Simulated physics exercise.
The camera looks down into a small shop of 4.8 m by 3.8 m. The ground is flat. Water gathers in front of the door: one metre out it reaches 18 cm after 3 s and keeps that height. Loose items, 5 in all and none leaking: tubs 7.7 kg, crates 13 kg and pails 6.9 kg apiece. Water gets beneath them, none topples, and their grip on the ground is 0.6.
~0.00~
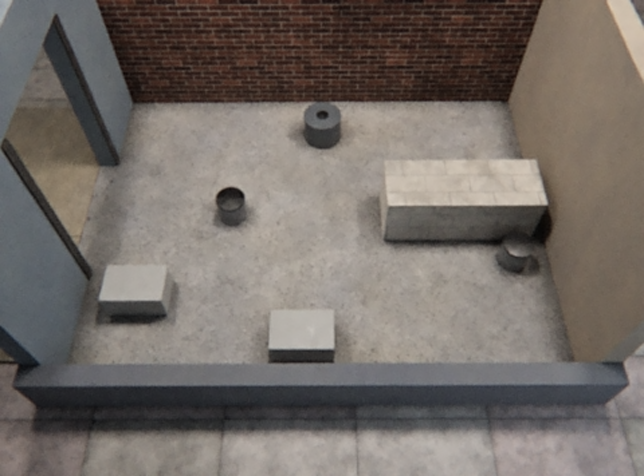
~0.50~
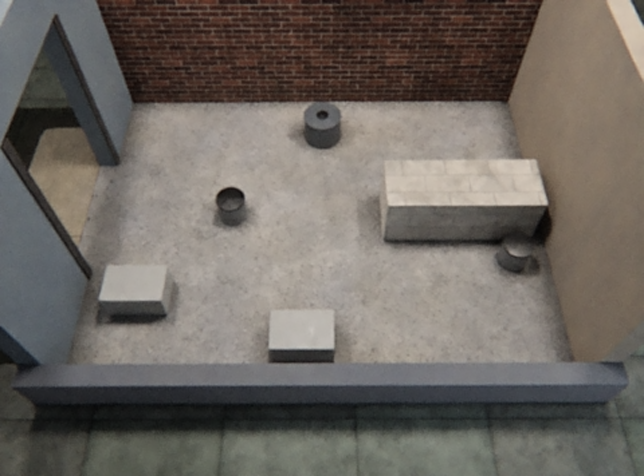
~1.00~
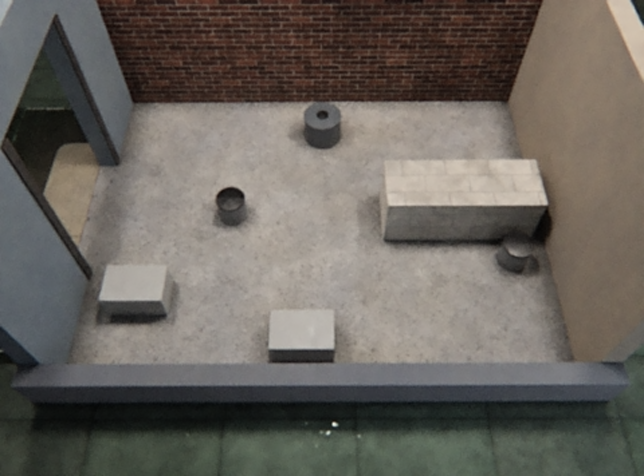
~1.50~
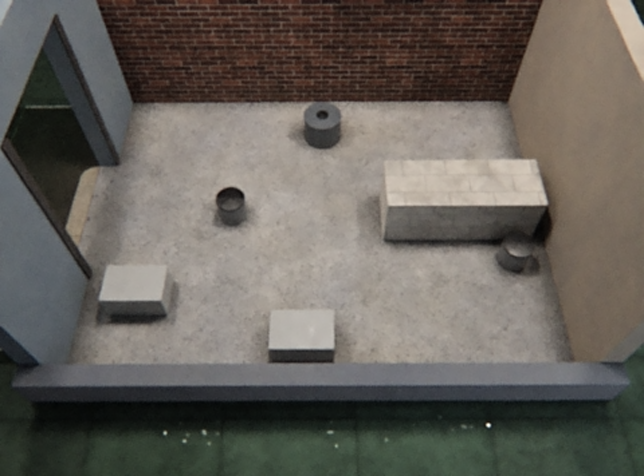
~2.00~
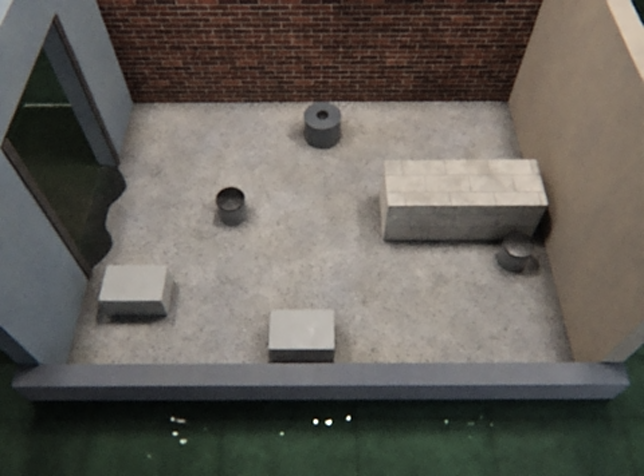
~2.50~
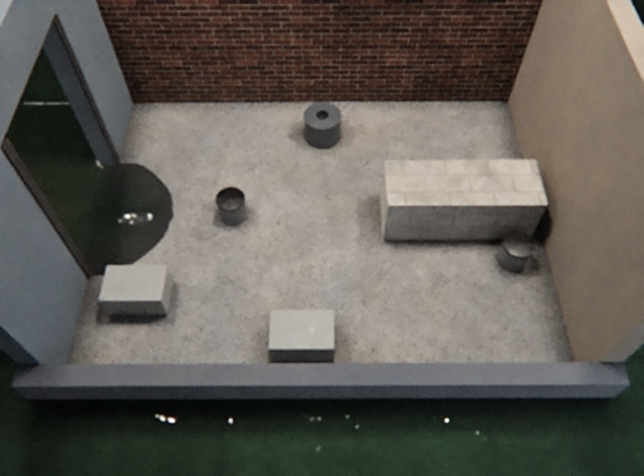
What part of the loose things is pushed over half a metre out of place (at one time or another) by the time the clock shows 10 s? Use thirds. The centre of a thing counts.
It is between one and two thirds.
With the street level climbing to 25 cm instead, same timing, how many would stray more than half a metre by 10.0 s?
Then 4.
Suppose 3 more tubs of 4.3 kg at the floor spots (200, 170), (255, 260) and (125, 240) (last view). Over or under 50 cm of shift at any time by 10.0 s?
In turn: More, more, more.
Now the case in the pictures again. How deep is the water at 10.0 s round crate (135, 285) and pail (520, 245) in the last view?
Roughly 4 and 9 cm.
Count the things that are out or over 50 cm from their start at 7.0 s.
2 of them.
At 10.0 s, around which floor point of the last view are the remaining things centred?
Near (357, 243).
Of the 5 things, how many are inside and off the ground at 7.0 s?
I count 0.
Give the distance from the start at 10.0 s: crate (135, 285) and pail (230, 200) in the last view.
In turn: 0 cm, 140 cm.
After 3.5 s 0 of 5 are over 50 cm from their spots; 0 afloat.
After 4.5 s 0 of 5 are over 50 cm from their spots; 0 afloat.
After 7.0 s 2 of 5 are over 50 cm from their spots; 0 afloat.
After 10.0 s 3 of 5 are over 50 cm from their spots, and 3 have been at some point; 3 afloat.
